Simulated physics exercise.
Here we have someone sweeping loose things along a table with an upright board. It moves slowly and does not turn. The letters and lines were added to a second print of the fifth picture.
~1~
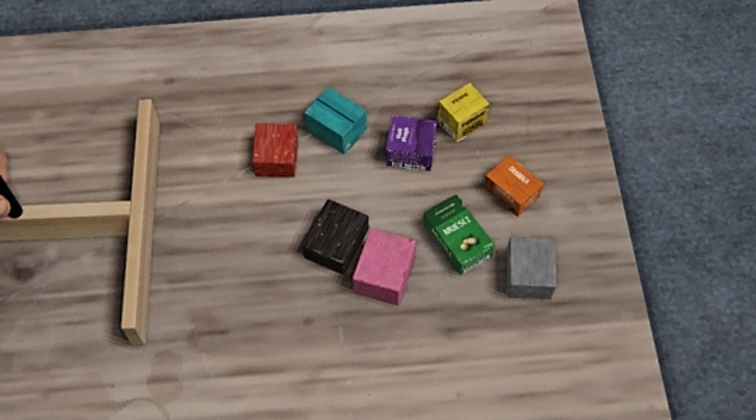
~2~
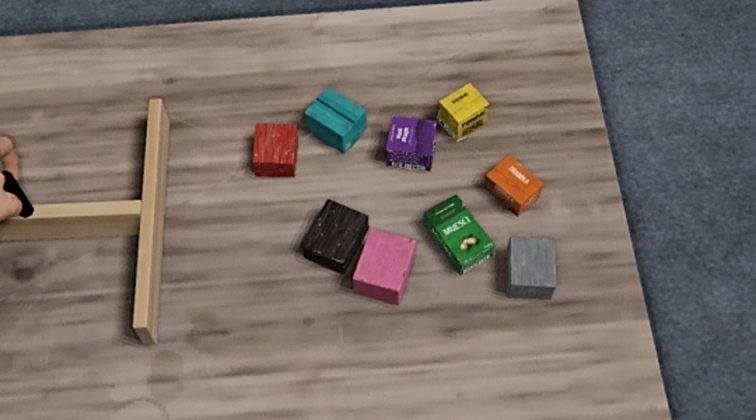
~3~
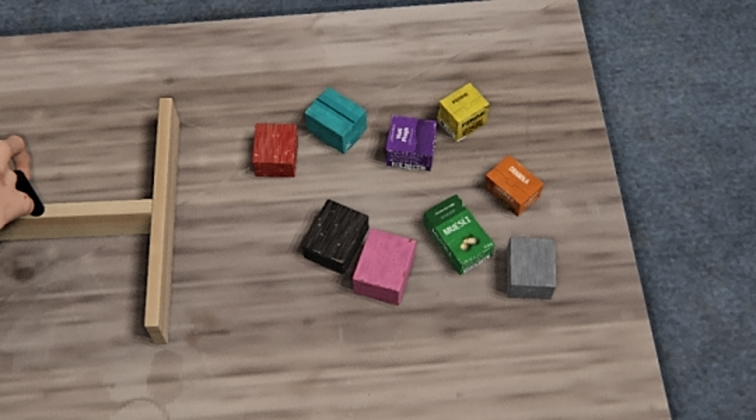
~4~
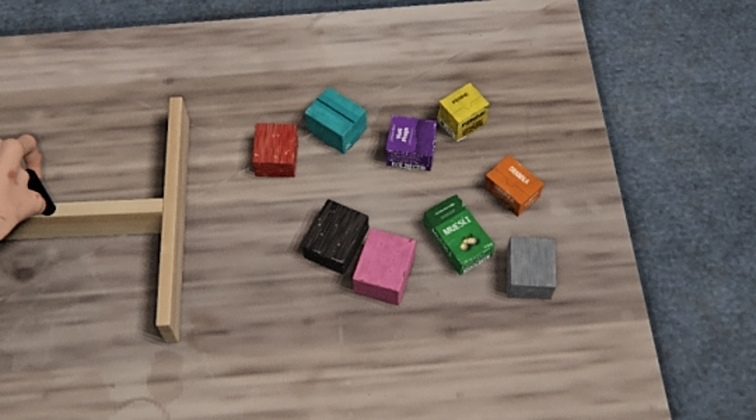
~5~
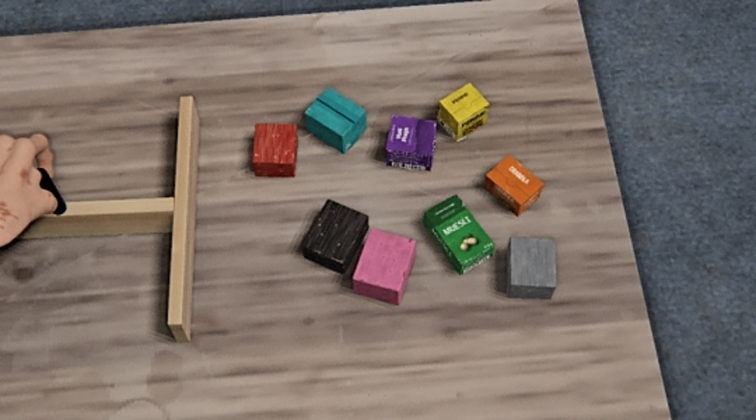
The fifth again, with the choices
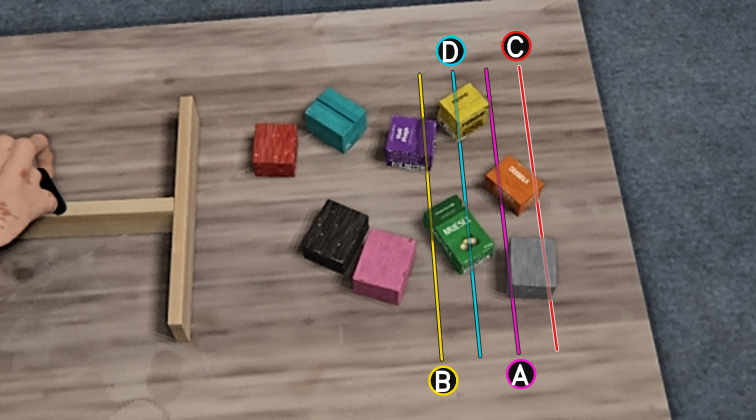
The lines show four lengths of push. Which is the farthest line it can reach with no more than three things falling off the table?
Stop at C.
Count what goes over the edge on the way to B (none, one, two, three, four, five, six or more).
By then, none.
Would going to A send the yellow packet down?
No.
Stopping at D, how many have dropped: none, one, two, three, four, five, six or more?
The count is none.
On the marked copy, A at (501, 201); B at (430, 206); C at (537, 198); D at (466, 204).
Following C. Soon after the start, board (310, 193); turquoise box (361, 107); red block (337, 146).
Later, board (438, 183); grey block (561, 276); orange packet (536, 184).
In the end, board (536, 175); orange packet over the edge; grey block (638, 277); one fallen.
As for the rest, A is within the limit but short; B is within the limit but short; D is within the limit but short.
